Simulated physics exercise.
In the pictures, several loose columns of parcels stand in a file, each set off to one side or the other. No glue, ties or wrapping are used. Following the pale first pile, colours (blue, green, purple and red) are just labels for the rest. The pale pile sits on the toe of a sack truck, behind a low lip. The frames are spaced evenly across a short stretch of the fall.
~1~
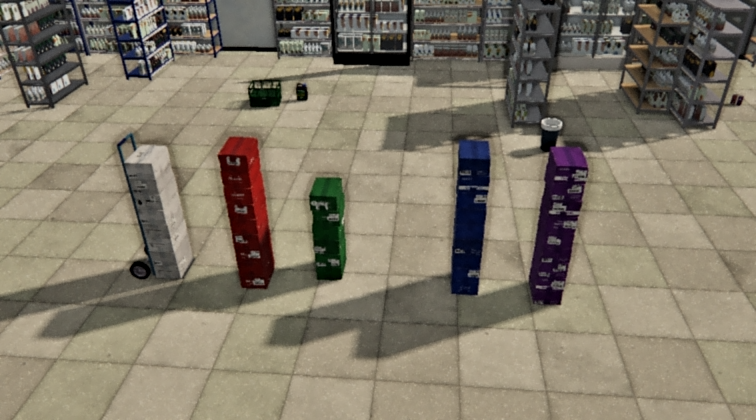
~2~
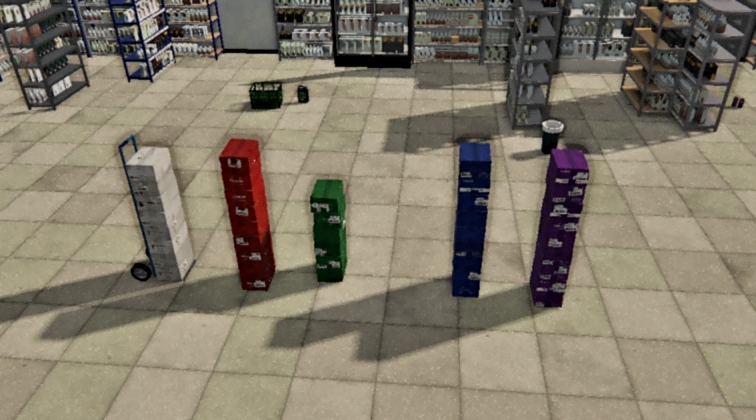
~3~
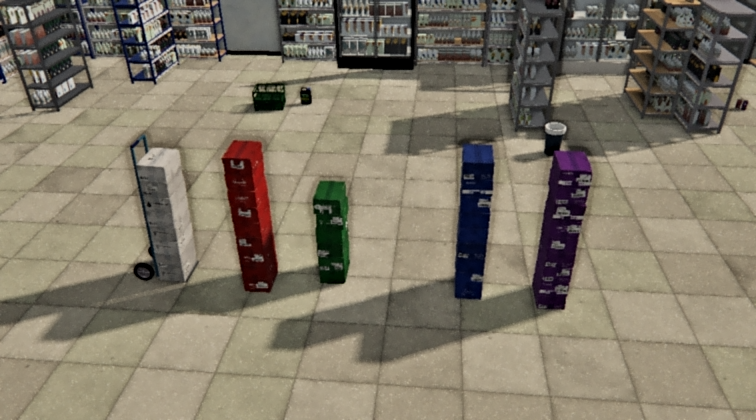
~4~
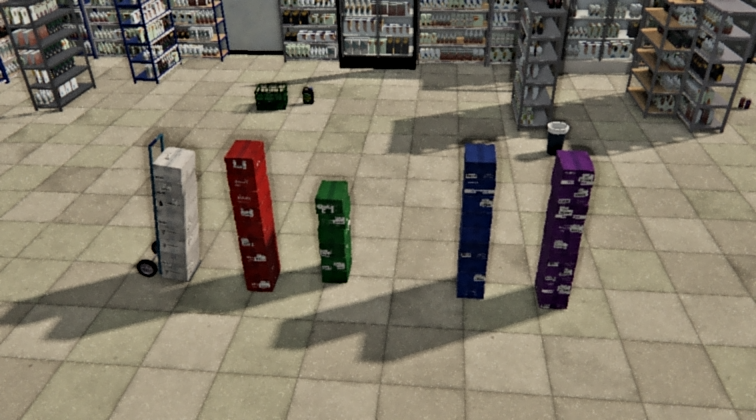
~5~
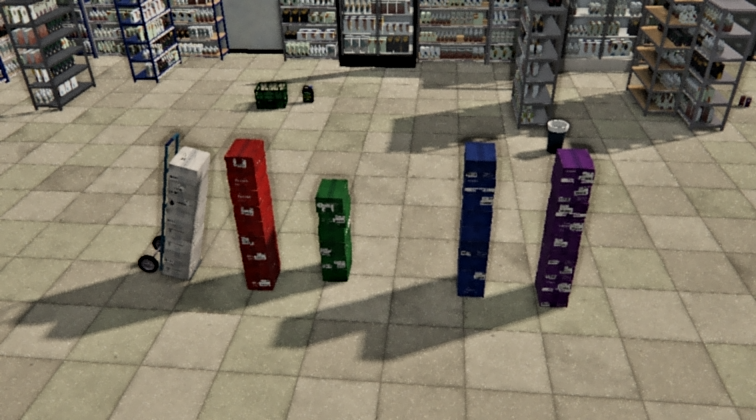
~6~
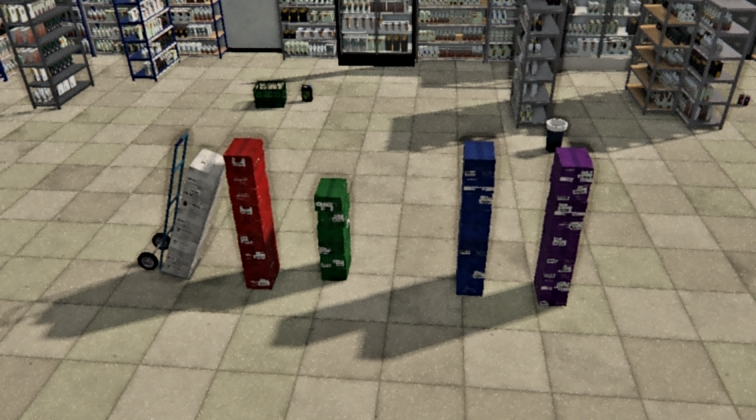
A white stack of parcels on a hand truck leaning rightward toward a red stack, beside still green, blue and purple stacks.
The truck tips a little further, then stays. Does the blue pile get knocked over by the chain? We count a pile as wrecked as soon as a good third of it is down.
No.
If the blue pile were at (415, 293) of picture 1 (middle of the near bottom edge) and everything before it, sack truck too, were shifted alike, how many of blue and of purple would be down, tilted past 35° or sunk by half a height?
By my count, blue 0 and purple 0.
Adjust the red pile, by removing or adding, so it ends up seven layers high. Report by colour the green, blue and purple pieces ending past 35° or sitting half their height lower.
The counts are green 5, blue 0 and purple 0.
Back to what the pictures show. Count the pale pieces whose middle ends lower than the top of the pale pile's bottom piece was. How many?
Pale piece tally: 5.
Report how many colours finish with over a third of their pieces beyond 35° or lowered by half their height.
Total: 2.
Shortly afterwards, 8 of the pale pile down; none of the 9 blue parcels down (0 of 33 in all colours); top blue parcel unmoved; top red parcel tilted a little.
Next, 8 of the pale pile down; none of the 9 blue parcels down (8 of 33 in all colours); top blue parcel unmoved; top red parcel tilted clearly, about its own height lower.
Some moments later, 8 of the pale pile down; none of the 9 blue parcels down (13 of 33 in all colours); top blue parcel unmoved; top red parcel on its side.
In the end, 8 of the pale pile down; none of the 9 blue parcels down (13 of 33 in all colours); top blue parcel unmoved; top red parcel upside down. From the last view, middles, top blue parcel near (479, 159), top red parcel near (500, 324).
